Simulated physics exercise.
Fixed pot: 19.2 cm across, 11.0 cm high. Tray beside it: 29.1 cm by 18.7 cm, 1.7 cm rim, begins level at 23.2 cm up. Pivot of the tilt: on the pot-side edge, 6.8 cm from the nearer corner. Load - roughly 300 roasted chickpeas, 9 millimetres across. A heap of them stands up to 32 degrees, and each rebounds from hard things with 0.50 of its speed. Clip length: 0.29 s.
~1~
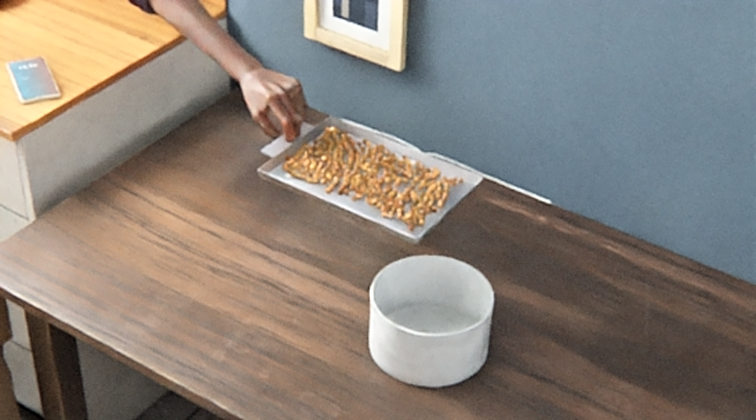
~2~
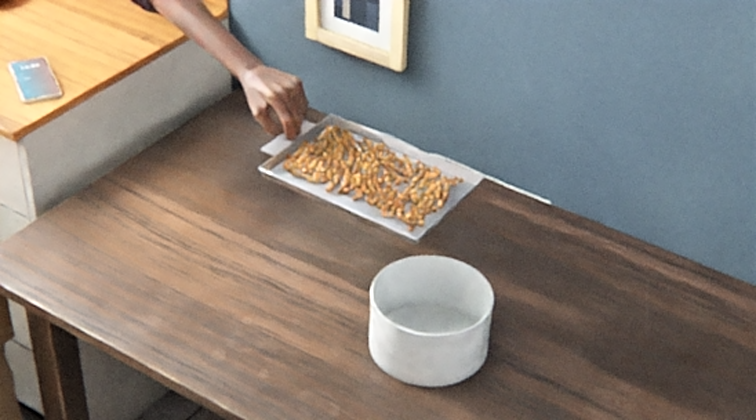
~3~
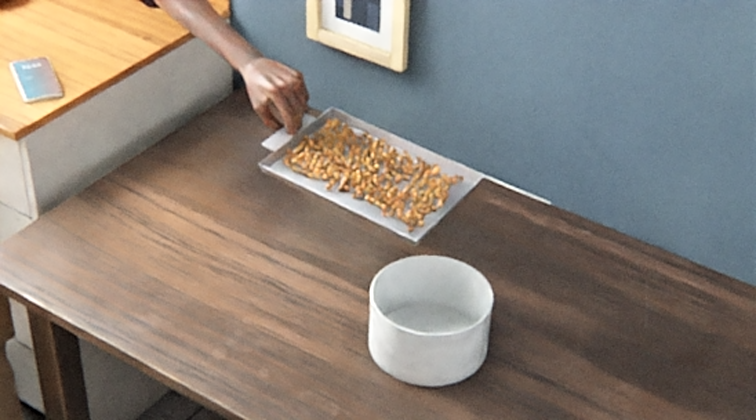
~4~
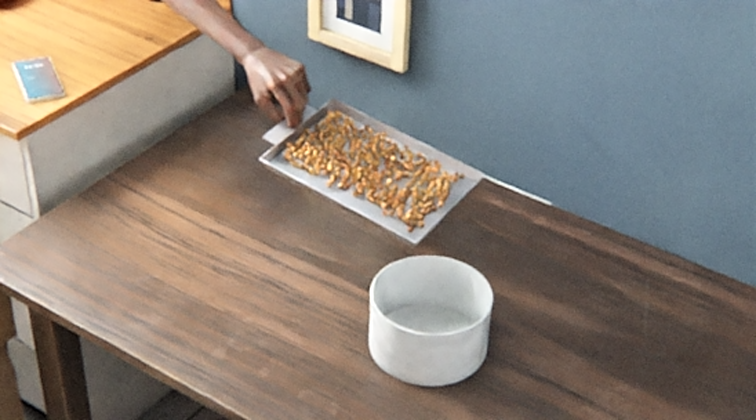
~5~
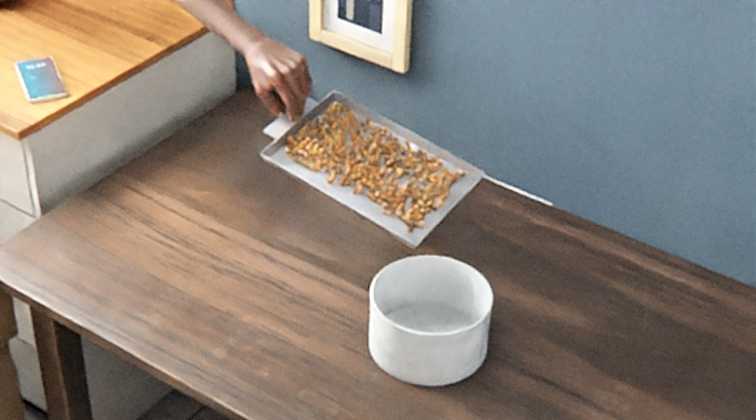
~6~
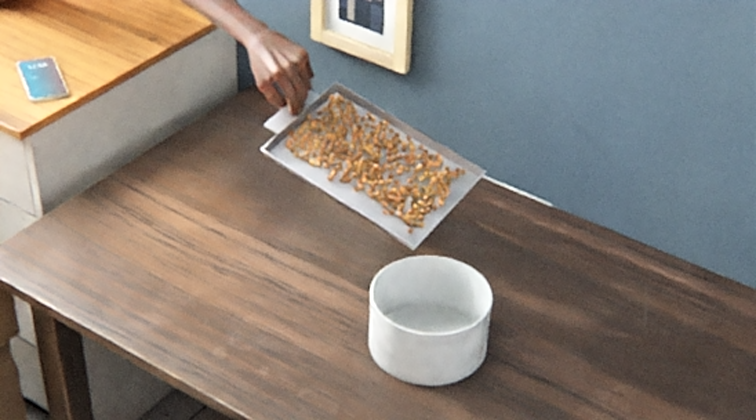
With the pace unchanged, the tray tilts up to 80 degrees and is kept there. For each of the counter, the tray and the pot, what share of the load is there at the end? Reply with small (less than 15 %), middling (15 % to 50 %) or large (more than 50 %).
Counter - small, left on the tray - small, pot - large.
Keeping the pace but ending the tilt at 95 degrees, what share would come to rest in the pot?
In that case it comes to about 90 in a hundred.
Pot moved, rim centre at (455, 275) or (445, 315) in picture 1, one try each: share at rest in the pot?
Spot one: Some 25 per cent; spot two: Some 90 per cent.
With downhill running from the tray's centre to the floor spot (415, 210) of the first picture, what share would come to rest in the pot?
Roughly 85 percent of them.
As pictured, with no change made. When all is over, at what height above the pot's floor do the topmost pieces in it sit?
It reaches roughly 2.5 cm.
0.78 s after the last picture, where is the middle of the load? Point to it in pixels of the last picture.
The middle of the load should be at about (399, 203) by then.
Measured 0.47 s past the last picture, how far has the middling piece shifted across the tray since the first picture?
I'd say close to 8 centimetres.
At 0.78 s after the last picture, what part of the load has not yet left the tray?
Of the load, some 95 percent.
Then, 0.47 s after the last picture, tilt 46 degrees; the tray holds 100 %, the pot 0 %.
Then, 0.78 s after the last picture, tilt 67 degrees; the tray holds 95 %, the pot 0 %.
Then, 1.19 s after the last picture, tilt 80 degrees; the tray holds 25 %, the pot 55 %.
In the end, counter 10 %, tray 0 %, pot 90 %.
